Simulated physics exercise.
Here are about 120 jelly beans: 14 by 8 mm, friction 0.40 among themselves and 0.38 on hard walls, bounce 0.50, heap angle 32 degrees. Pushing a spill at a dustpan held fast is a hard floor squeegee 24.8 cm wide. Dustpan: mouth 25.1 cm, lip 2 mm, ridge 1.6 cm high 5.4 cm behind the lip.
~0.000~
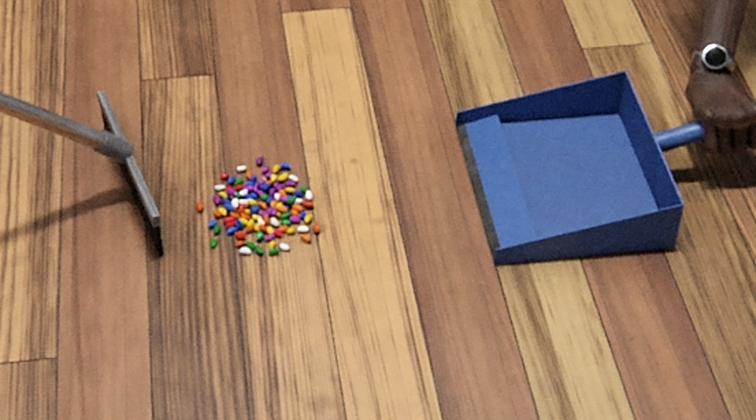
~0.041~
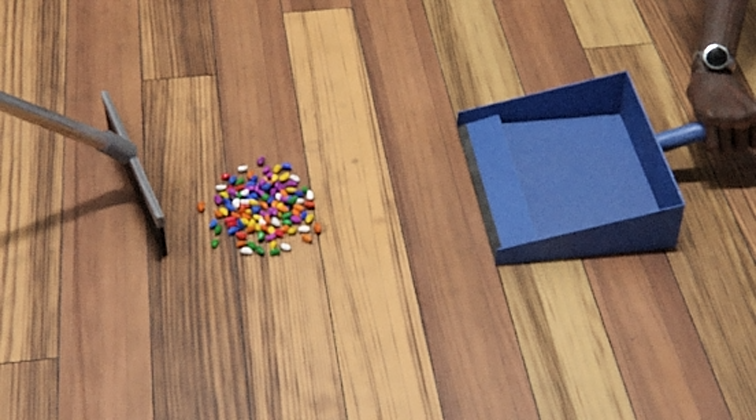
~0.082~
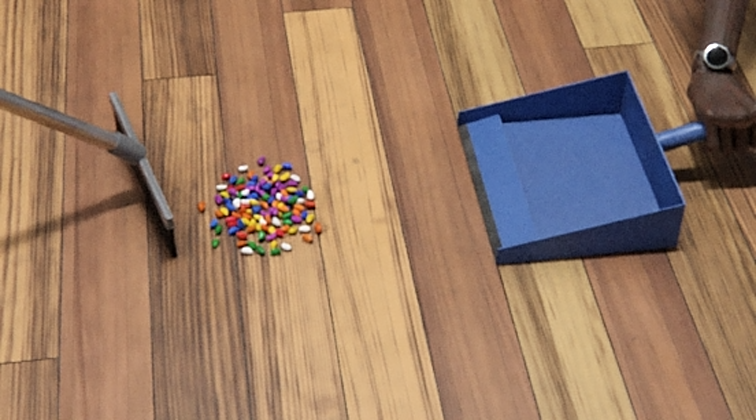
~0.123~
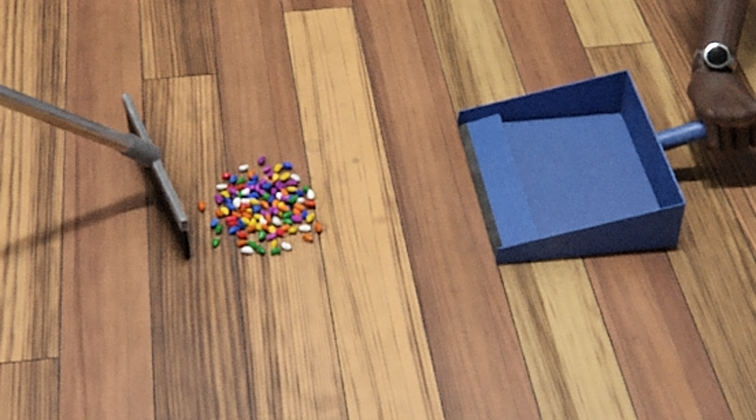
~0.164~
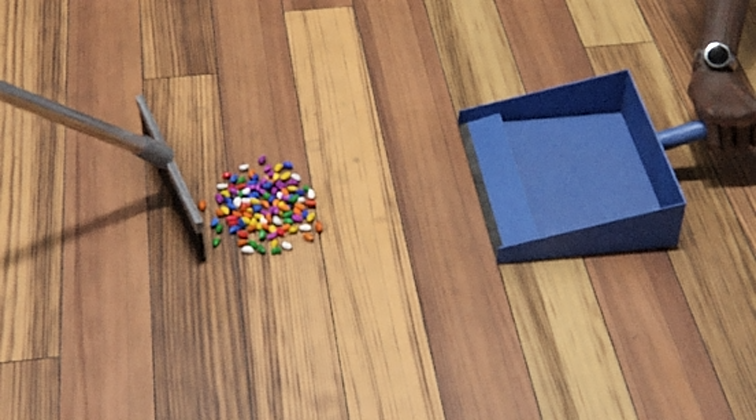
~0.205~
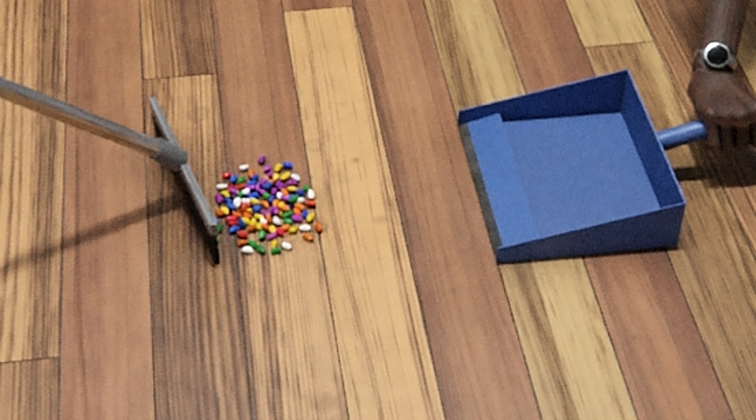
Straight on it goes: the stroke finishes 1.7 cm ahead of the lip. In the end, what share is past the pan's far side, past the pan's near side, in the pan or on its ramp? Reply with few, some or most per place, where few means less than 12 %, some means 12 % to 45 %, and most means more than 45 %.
Past the pan's far side = few, past the pan's near side = few, in the pan or on its ramp = few.
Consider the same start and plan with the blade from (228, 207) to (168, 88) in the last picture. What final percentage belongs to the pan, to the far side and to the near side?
Final per cent - pan 15, far 20, near 5.
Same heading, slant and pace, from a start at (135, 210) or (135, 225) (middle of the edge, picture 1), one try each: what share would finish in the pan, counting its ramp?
Close to 0 in a hundred, then close to 0 in a hundred.
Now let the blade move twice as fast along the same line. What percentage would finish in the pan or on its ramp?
Share: Close to 5 %.
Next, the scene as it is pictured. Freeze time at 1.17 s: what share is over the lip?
So far, roughly 0 per cent.
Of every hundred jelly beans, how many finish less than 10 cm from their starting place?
I'd estimate roughly 0 per cent.
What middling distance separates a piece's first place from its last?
That distance is around 24 cm.
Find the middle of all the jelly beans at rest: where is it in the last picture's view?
Approximately (450, 194) in the last picture.
Then, at 0.57 s, middle of the blade 21 cm from the lip; 0 % over the lip, far side 0 %, near side 0 %.
After 0.82 s, middle of the blade 11 cm from the lip; 0 % over the lip, far side 5 %, near side 5 %.
After 1.17 s, middle of the blade 5 cm from the lip; 0 % over the lip, far side 5 %, near side 5 %.
In the end, at 2.0 s, far side 10 %, near side 5 %, pan 0 %, in front of the lip or behind the blade 85 %.
